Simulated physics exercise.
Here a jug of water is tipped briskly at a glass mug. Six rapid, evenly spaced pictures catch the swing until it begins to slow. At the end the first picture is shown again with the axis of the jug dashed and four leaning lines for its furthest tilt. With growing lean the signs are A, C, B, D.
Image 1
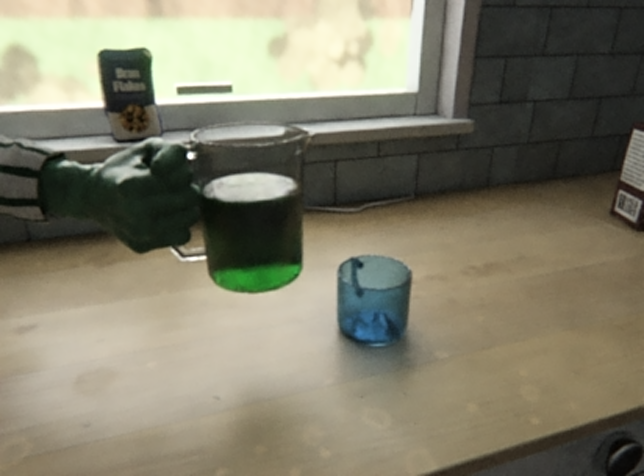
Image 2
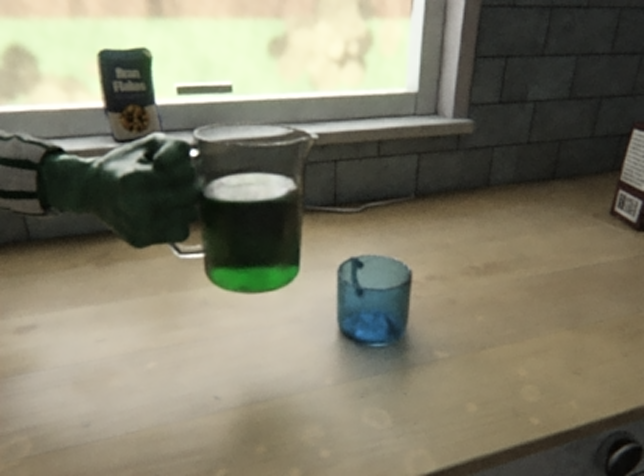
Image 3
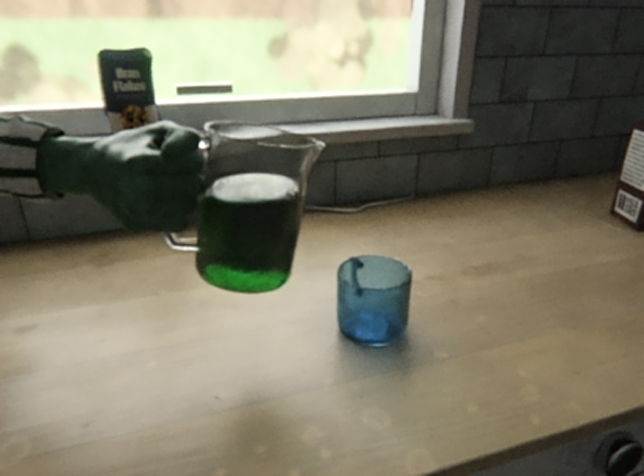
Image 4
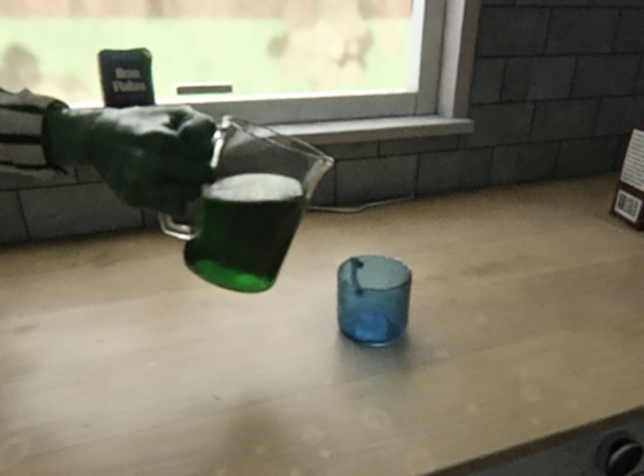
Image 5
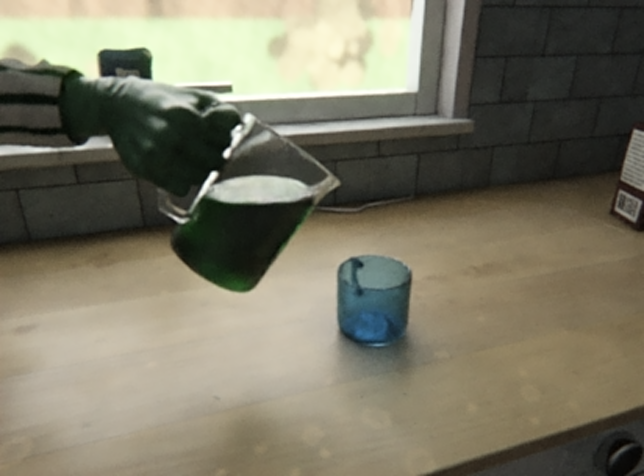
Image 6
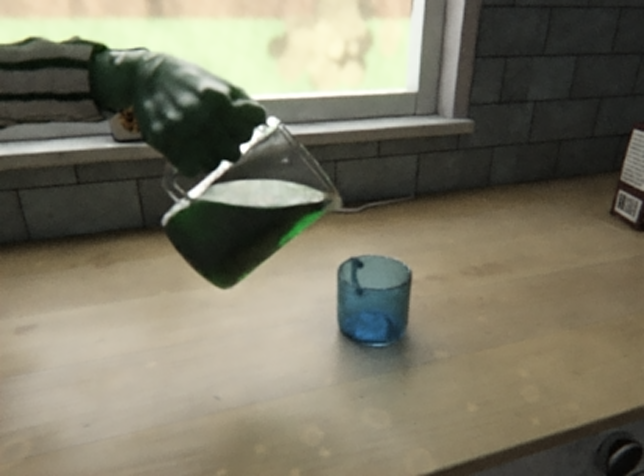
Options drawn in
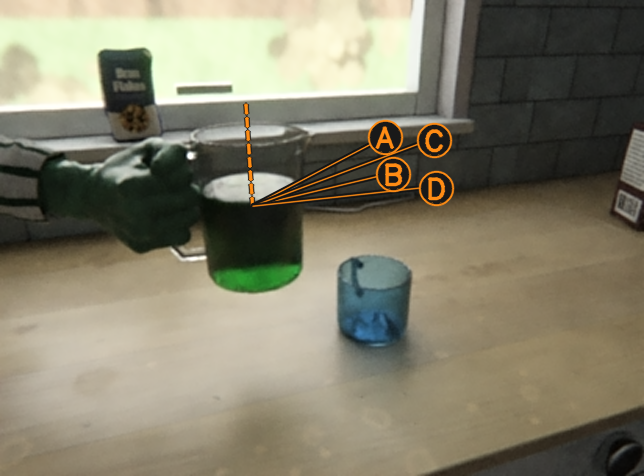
A green-gloved hand tilting a clear jug of green-looking liquid rightward above a wooden counter, near a small blue glass mug.
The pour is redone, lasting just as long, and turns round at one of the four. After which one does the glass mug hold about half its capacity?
Tilt A does it best.
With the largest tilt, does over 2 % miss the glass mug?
Yes.
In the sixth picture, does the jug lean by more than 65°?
No, it does not.
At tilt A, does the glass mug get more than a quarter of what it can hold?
Yes, clearly.
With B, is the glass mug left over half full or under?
Over.
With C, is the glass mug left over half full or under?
Over half.
On the marked copy, A at (369, 144); B at (376, 176); C at (417, 144); D at (419, 188).
For tilt A, the glass mug ends with about 49 % of what it can hold.
For tilt B, the glass mug ends with about 90 % of what it can hold; 9 % of the water is spilt.
For tilt C, the glass mug ends with about 72 % of what it can hold; 3 % of the water is spilt.
For tilt D, the glass mug is filled to the brim; 18 % of the water is spilt.
